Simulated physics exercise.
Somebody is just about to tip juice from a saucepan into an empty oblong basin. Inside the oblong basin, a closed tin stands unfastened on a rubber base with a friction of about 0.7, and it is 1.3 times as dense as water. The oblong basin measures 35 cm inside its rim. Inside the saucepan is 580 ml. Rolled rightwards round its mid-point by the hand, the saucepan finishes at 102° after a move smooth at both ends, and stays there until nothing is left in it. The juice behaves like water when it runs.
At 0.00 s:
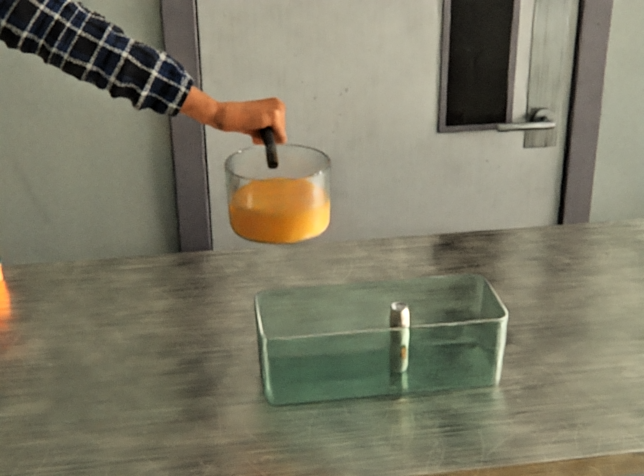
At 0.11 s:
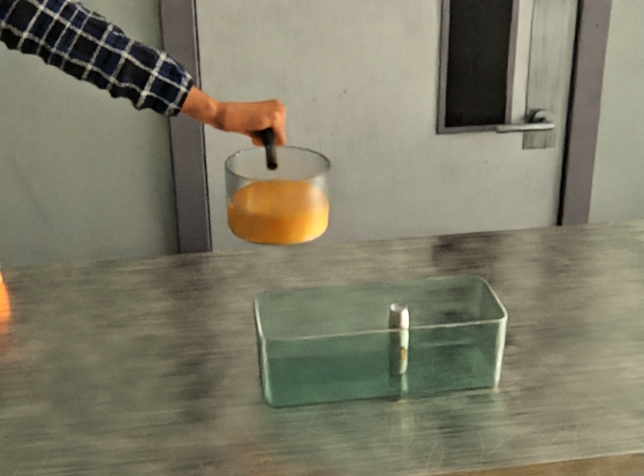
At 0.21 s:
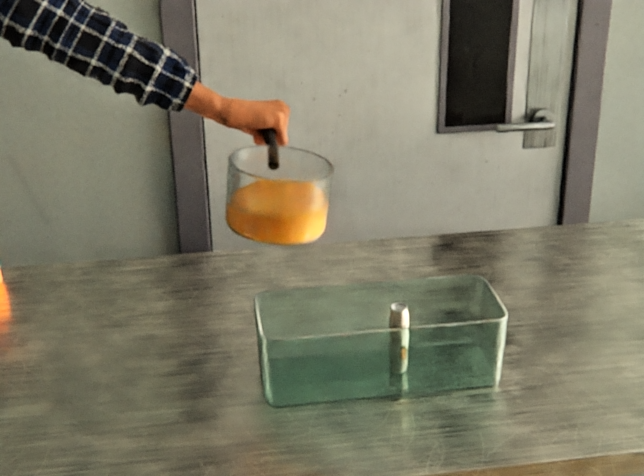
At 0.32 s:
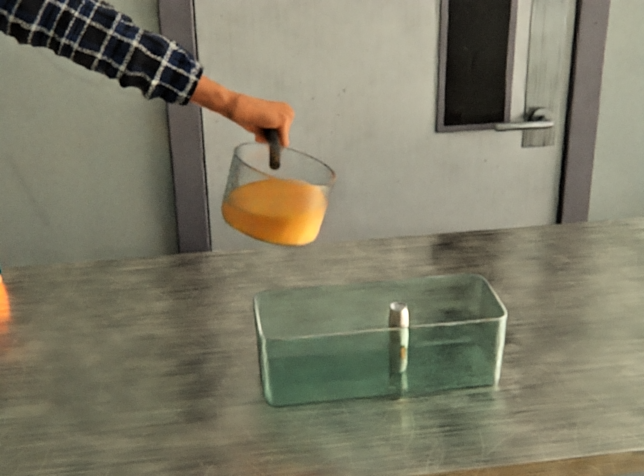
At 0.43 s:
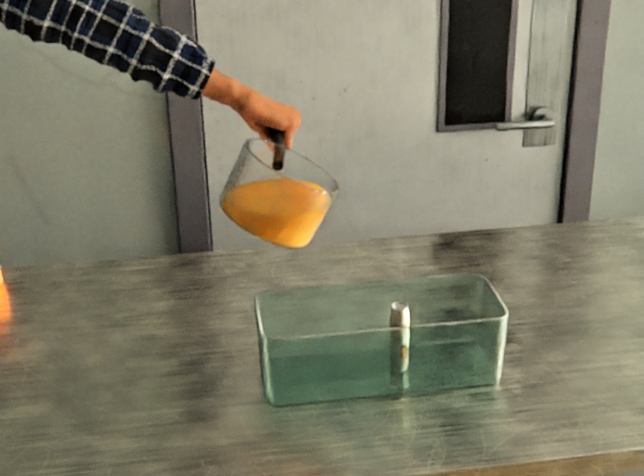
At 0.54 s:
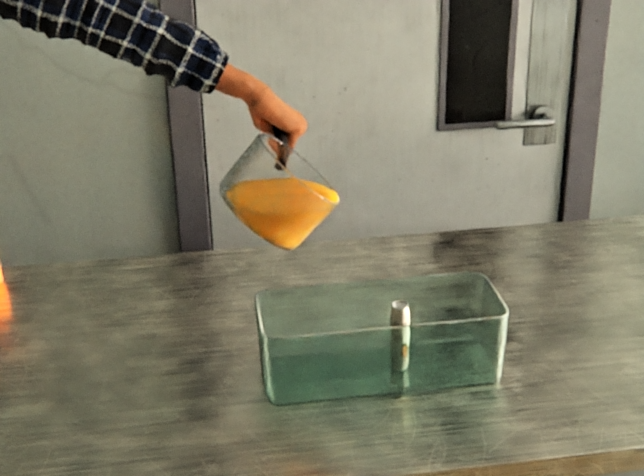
In a plain room with grey walls and a pale door behind, a still camera looks slightly down across a streaky grey tabletop. A hand in a dark checked sleeve holds a clear saucepan of orange juice above a greenish, see-through oblong basin with a small pale tin standing in it. The hand rolls the saucepan rightwards, slowly then faster, as the juice slides towards its right rim.
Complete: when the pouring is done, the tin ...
... is still on its feet.
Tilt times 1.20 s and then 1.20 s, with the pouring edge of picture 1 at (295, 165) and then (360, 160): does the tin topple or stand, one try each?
First it stays on its base; then it tips over.
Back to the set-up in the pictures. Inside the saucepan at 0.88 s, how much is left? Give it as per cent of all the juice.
Near 50 in a hundred.
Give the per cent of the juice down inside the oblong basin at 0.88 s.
Fraction in basin: Approx. 18%.
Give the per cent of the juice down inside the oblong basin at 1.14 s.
70 %, more or less.
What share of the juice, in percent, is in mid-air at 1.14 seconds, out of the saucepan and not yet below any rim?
About 16 percent.
Then, 0.88 s in, the tilt is 86° and 50 per cent is still to pour; the tin stands where it began.
Then, 1.14 s in, the tilt is 101° and 13 per cent is still to pour; the tin stands where it began.
Then, 1.41 s in, the tilt is 102° and 1 per cent is still to pour; the tin stands where it began.
Then, 1.70 s in, the tilt is 102° and 0 per cent is still to pour; the tin stands where it began.
Finally, the tin stands where it began.
